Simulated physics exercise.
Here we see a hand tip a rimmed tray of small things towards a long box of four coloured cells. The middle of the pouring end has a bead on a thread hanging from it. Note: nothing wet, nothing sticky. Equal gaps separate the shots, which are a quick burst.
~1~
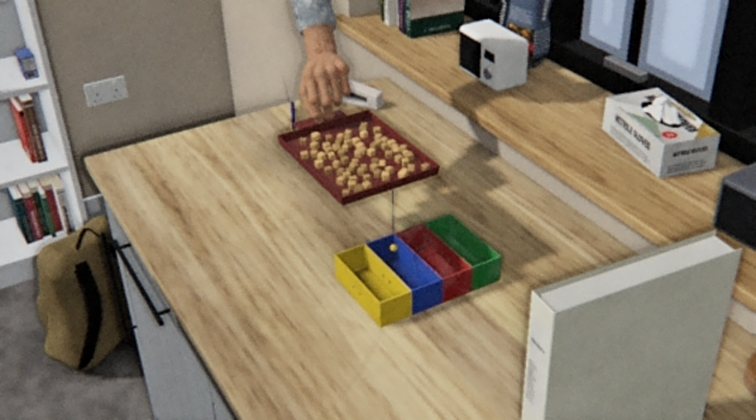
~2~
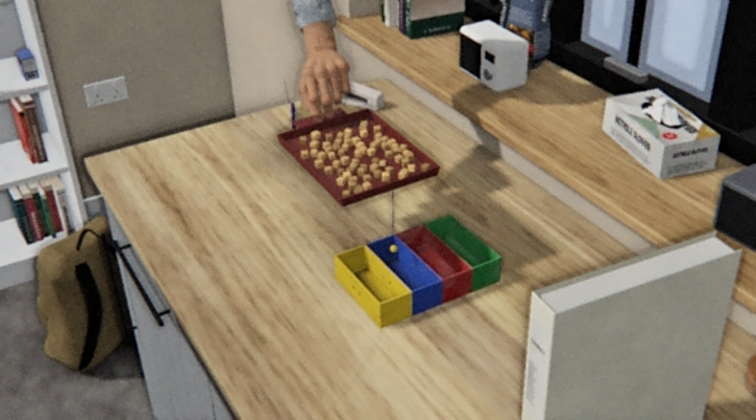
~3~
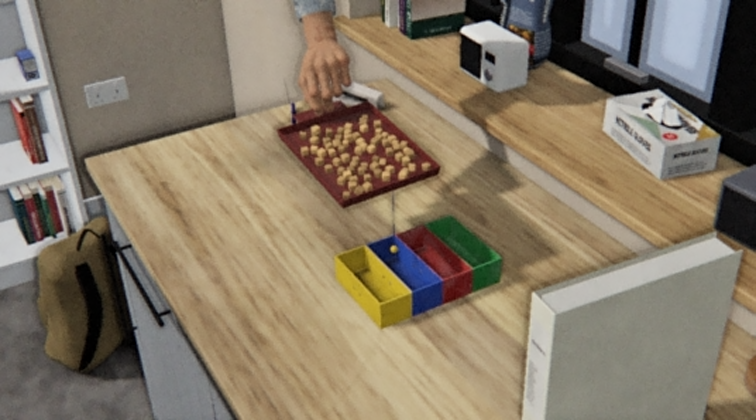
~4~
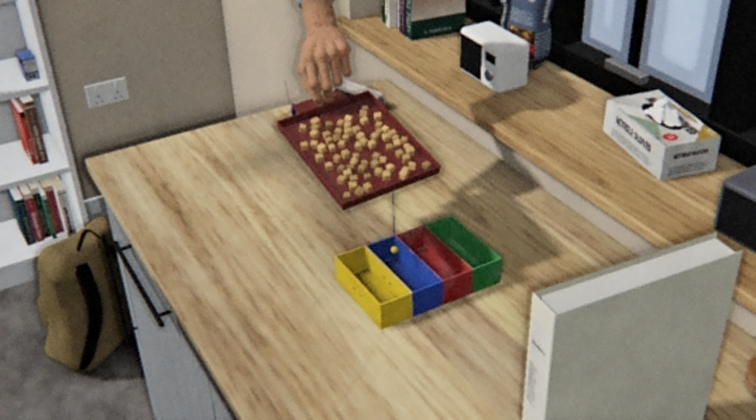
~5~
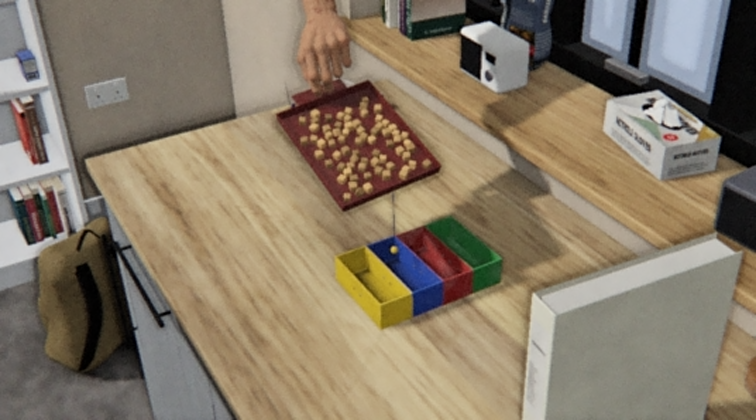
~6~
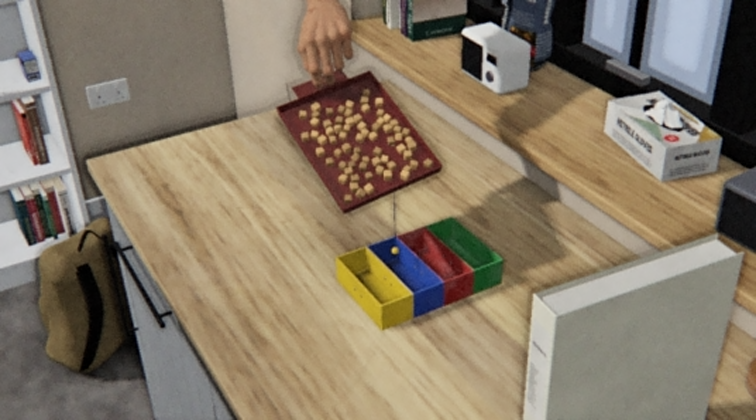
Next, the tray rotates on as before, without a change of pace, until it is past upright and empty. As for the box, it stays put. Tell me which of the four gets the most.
The yellow cell gets the most.
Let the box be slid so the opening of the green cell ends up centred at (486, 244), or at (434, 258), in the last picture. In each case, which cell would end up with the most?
The first placing favours the yellow cell, while the second favours that blue cell.
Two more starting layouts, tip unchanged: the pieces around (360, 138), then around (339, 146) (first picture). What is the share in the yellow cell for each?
Try 1: 30 %; try 2: 30 %.
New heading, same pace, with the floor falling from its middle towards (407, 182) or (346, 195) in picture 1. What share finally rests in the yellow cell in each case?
About 10 %, then 40 %.
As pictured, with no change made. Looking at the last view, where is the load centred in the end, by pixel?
Centre at rest, last view: Approx. (387, 309).
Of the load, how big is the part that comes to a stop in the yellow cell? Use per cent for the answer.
I'd put that share at some 40 per cent.
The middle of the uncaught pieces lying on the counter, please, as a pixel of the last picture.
I'd put the middle at roughly (364, 337).
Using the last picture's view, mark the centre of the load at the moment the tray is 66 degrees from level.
Look around (370, 175) in the last picture.
Shortly afterwards, tray tipped steeply; the whole lot on the tray.
Next, tray tipped past a quarter turn; all but a few on the tray; only a few in the yellow cell; a little falling or outside the box.
Some moments later, tray tipped past a quarter turn; near a third in the yellow cell; a little in the blue cell; only a few in the red cell; near half falling or outside the box.
In the end, tray tipped past a quarter turn; near a third in the yellow cell; a little in the blue cell; only a few in the red cell; none at all in the green cell; near half outside the box.
